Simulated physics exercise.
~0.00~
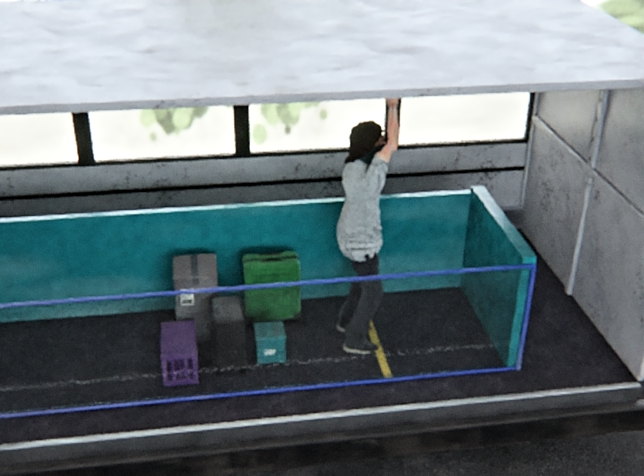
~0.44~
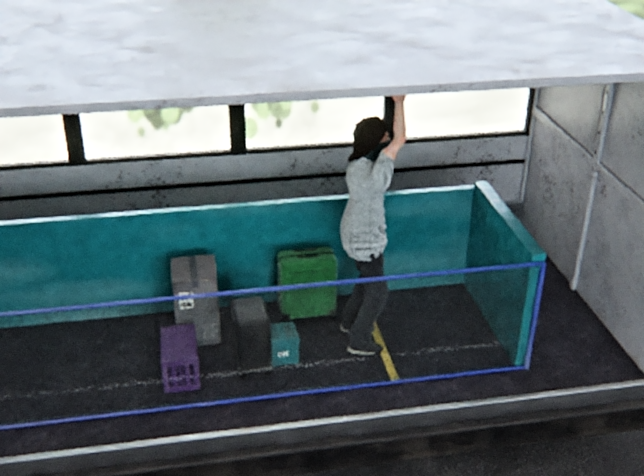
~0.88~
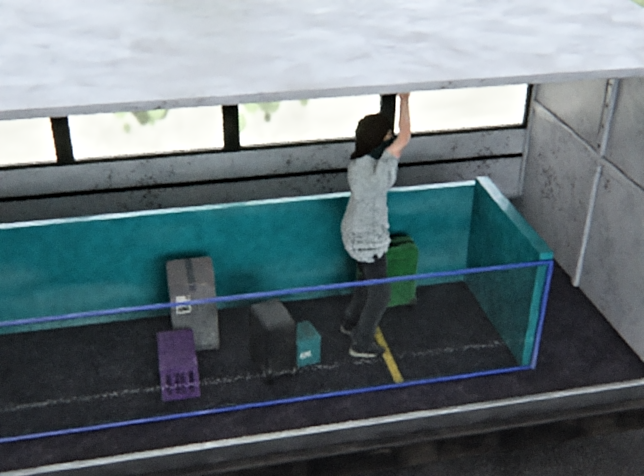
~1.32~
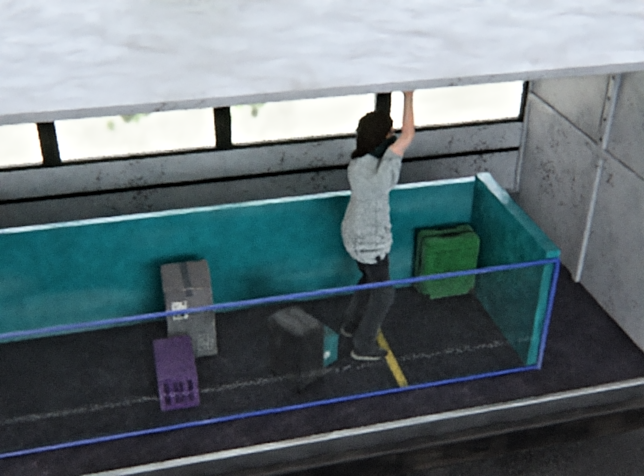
The footage shows a passenger gripping a point overhead in a teal-walled bay while a green case slides right behind them and a small dark case and teal tub shift right. The green case ends beyond the yellow line; the purple crate and grey bag stay behind it.
